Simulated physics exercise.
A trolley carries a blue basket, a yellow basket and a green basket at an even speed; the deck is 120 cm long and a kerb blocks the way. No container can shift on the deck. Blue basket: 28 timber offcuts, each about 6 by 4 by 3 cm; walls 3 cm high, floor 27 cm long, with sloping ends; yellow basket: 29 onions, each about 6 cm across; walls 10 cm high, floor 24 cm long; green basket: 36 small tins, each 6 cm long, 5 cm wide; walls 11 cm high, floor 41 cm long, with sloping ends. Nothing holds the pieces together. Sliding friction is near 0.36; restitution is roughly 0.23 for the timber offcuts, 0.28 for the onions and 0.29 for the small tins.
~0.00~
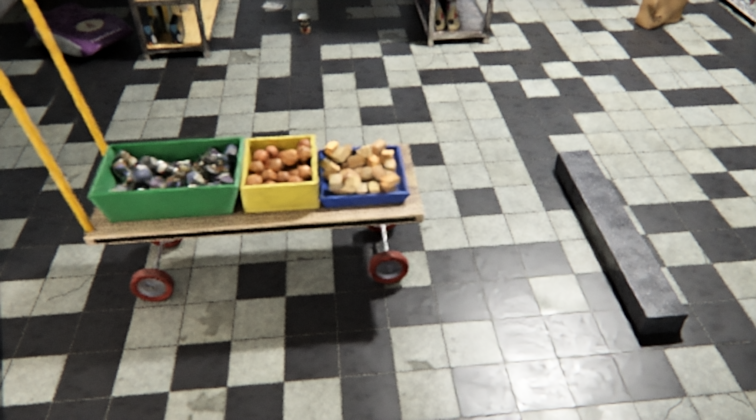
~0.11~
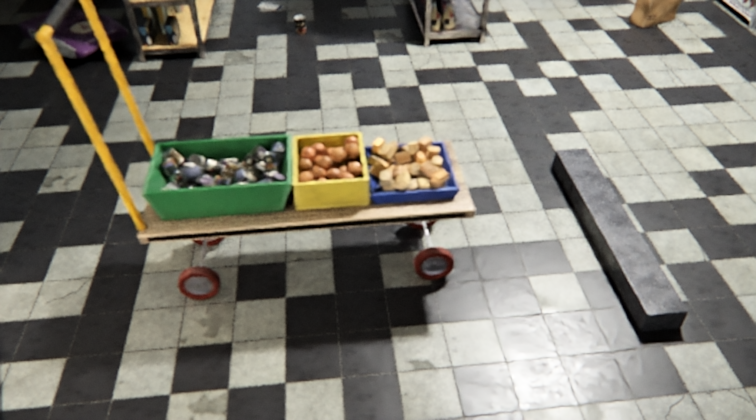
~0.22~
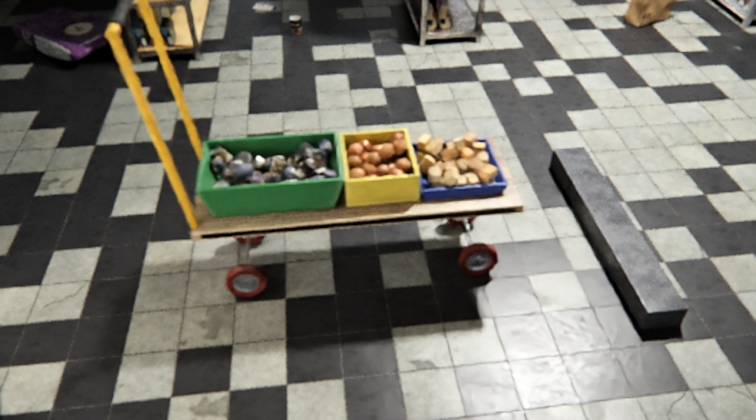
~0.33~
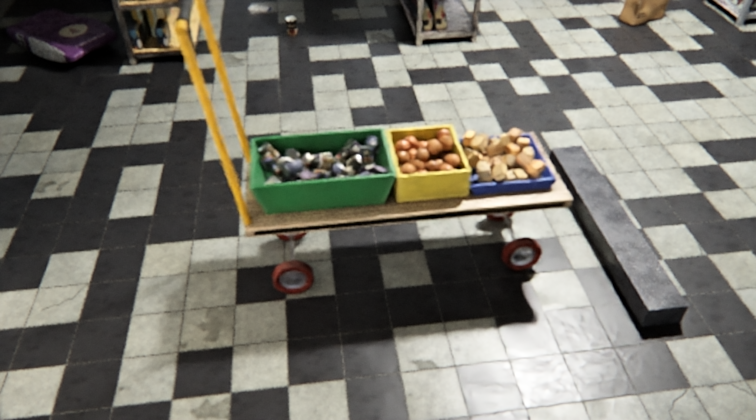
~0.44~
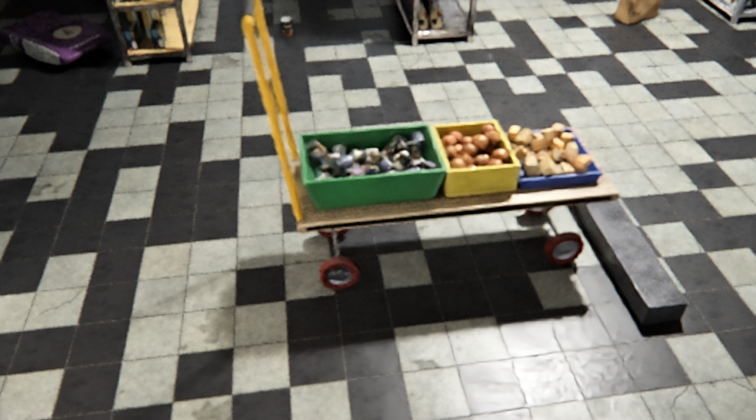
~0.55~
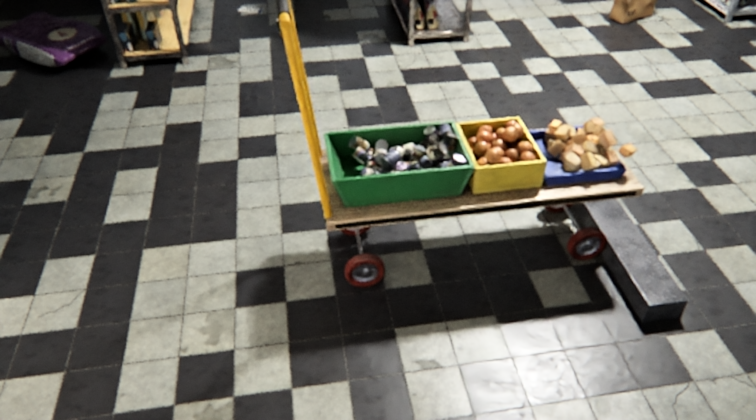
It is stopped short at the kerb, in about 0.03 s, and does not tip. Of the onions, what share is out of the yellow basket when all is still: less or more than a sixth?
It sheds fewer than one in six of them.
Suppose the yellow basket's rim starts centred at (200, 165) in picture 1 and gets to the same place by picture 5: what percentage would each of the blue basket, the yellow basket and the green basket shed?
In that case blue basket 50, yellow basket 0, green basket 10 per cent.
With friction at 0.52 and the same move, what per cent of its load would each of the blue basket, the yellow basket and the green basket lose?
Then blue basket 30, yellow basket 0, green basket 0 per cent.
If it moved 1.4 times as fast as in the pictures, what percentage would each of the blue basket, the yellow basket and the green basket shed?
Then blue basket 50, yellow basket 0, green basket 10 per cent.
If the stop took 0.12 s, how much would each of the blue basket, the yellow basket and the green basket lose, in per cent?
In that case blue basket 20, yellow basket 0, green basket 0 per cent.
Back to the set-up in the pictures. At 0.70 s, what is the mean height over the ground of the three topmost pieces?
About 58 cm.
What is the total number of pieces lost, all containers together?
Some 8 pieces.
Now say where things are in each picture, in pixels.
In the first picture (places track the rim corner closest to us here; the camera moves round a little), yellow basket (244, 187); green basket (91, 195); 84 cm to go; all still inside.
Yellow basket (297, 184); green basket (145, 193); 66 cm to go, in the second picture.
Yellow basket (349, 180); green basket (199, 190); 47 cm to go, in the third picture.
Yellow basket (401, 176); green basket (253, 187); 29 cm to go, in the fourth picture.
Yellow basket (452, 171); green basket (306, 182); 10 cm to go, in the fifth picture.
Yellow basket (479, 167); green basket (335, 180); stopped; 1 out, the lowest offcut at (628, 151), in the sixth picture.
After 0.58 s, the blue basket is down by 2 of 28, the yellow basket has all 29 and the green basket has all 36.
After 0.70 s, the blue basket is down by 7 of 28, the yellow basket has all 29 and the green basket has all 36.
After 0.94 s, the blue basket is down by 7 of 28, the yellow basket has all 29 and the green basket has all 36.
Outcome (at 1.44 s), the blue basket is down by 7 of 28, the yellow basket has all 29 and the green basket is down by 1 of 36. Asked share, 0 of 29, 0 per cent.
